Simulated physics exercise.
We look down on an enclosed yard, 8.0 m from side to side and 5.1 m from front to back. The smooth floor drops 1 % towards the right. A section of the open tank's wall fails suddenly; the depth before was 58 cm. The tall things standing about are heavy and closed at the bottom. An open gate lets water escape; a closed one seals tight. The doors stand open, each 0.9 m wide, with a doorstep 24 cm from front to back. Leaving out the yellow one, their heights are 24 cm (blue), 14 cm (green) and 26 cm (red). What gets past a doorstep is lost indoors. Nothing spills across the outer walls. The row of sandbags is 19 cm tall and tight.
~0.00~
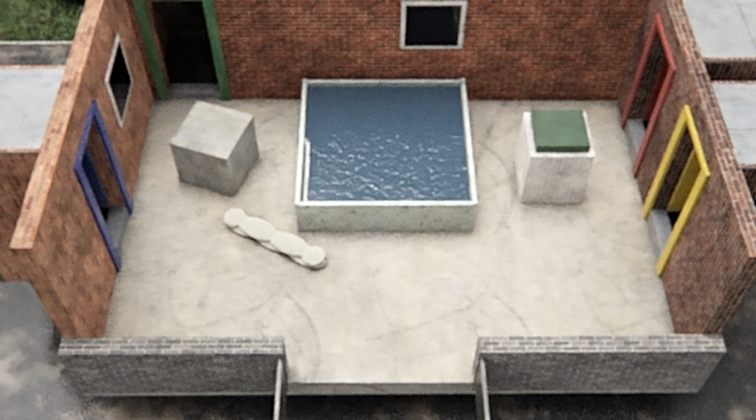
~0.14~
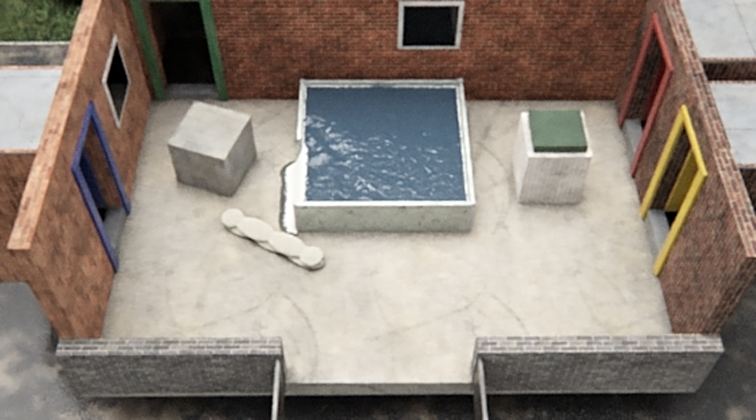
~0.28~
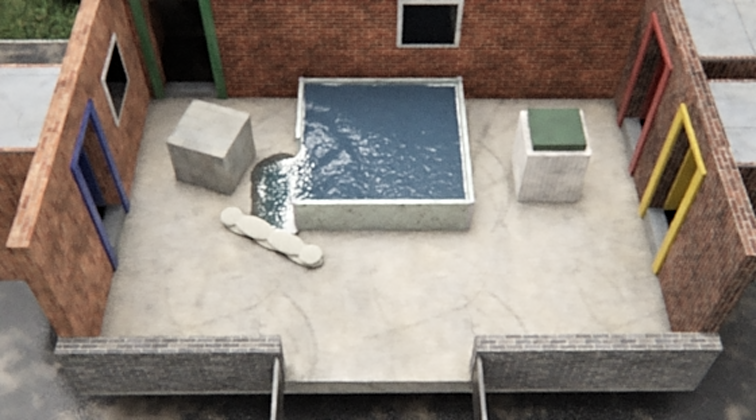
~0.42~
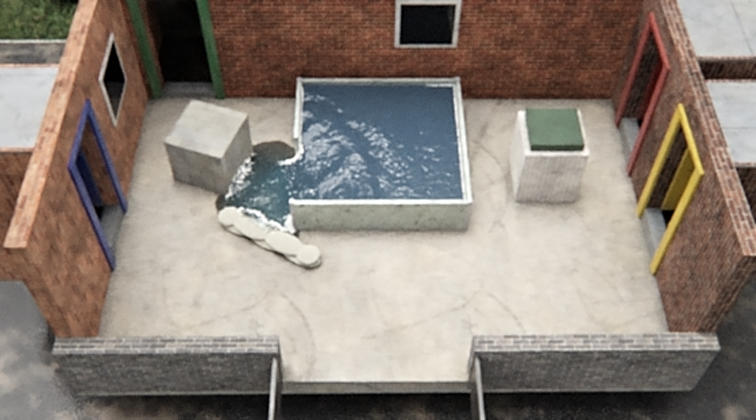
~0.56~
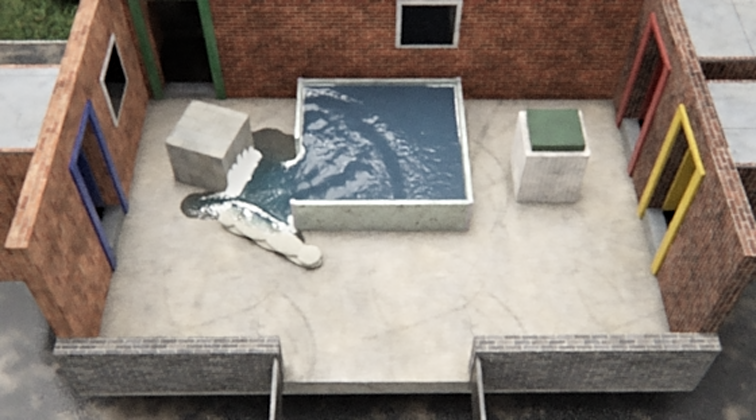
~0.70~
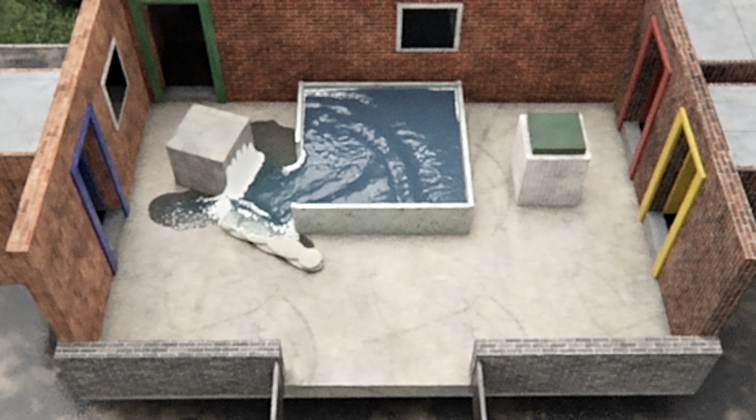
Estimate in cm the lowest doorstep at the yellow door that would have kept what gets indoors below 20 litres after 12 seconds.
At least 8.5 cm or so.
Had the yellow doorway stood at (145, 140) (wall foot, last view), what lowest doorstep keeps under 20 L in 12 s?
Roughly 14.5 cm.
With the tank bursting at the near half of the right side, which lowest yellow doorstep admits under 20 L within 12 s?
Some 22 cm.
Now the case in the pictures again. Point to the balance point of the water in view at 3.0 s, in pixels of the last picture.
Near (313, 190).
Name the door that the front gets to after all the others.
It is the yellow one.
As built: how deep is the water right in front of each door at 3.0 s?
In cm: Blue 20, green 17, yellow 0, red 0.
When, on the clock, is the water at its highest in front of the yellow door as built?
Around 8.0 s.
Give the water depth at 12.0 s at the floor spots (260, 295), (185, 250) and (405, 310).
In that order: 4, 6 and 4 cm.
After 1.4 s water covers 20 % of the floor, deepest (47 cm) near (243, 221); it has not reached the yellow door.
After 3.0 s water covers 50 % of the floor, deepest (37 cm) near (243, 221); it has not reached the yellow door.
After 12.0 s water covers 95 % of the floor, deepest (15 cm) near (278, 230); 11 cm at the yellow door, 0 litres in over its 26 cm doorstep.
At the yellow door as built, the water arrived by 6.2 s and peaked near 14 cm at 7.8 s.
Run again over the same 12 s with other heights there, 36 litres in over 7 cm, 7 litres over 10 cm. The limit of 20 litres is kept from about 8.5 cm up.
